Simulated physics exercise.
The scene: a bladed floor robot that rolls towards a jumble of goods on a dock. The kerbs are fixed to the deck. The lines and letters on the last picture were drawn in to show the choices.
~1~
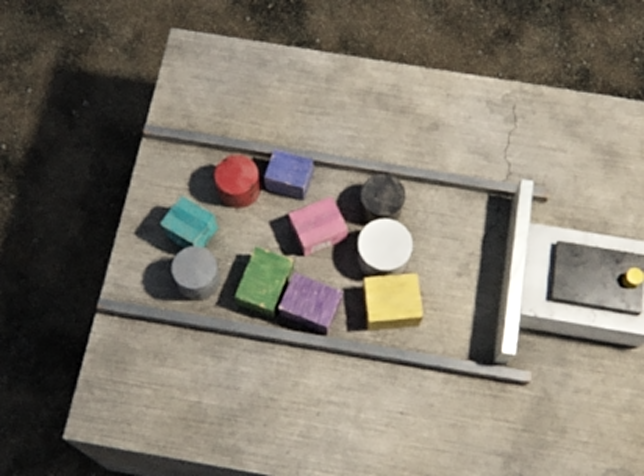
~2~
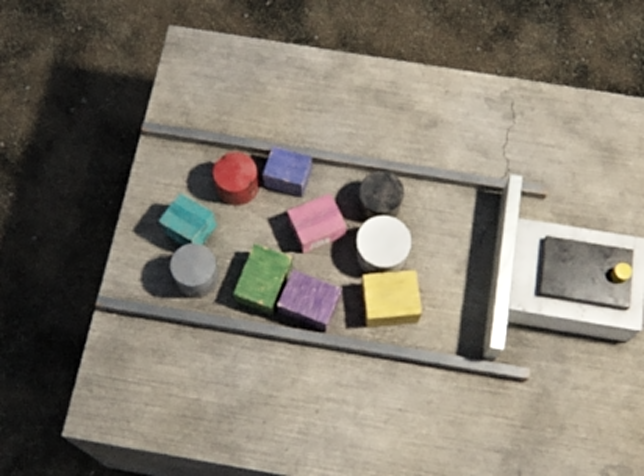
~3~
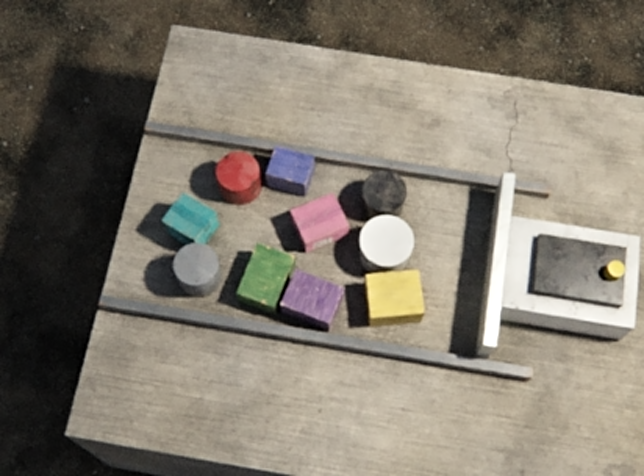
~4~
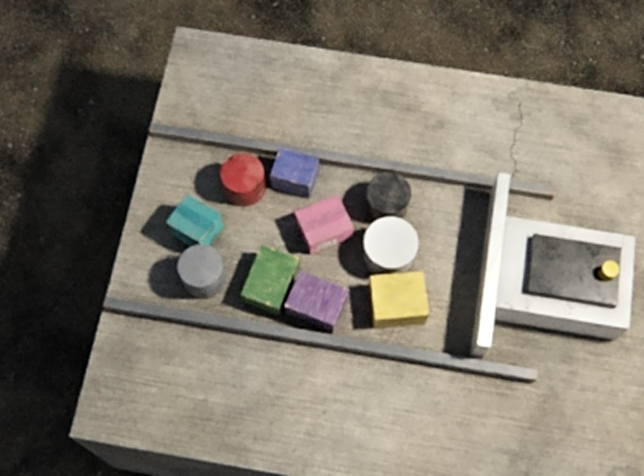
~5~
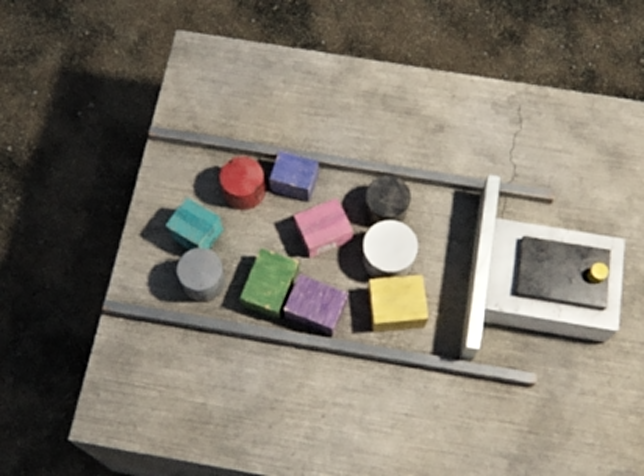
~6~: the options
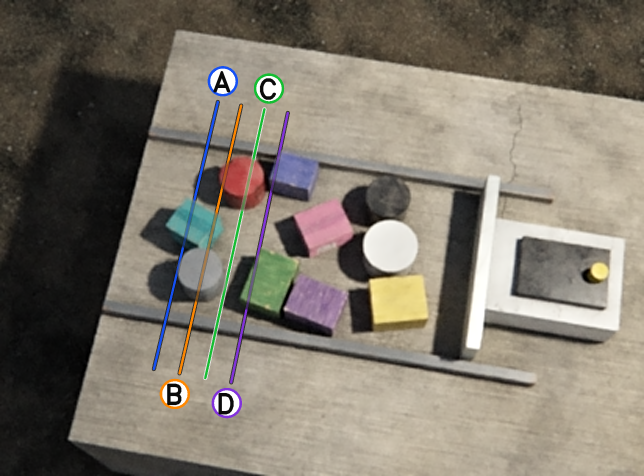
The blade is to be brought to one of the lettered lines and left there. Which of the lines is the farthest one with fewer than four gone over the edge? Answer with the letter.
As far as mark B.
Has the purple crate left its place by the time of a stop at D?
By then, yes.
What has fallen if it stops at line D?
It is the grey canister.
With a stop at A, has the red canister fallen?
Yes.
On the copy, A at (188, 228); B at (212, 233); C at (236, 237); D at (261, 241).
On B. First, robot (456, 254); green crate (245, 286); purple crate (288, 306).
Then, robot (358, 238); grey canister (108, 260); green crate (150, 273).
Finally, robot (283, 226); grey canister over the edge; red canister over the edge; three fallen.
By contrast, A drops six; C is within the limit but short; D is within the limit but short.
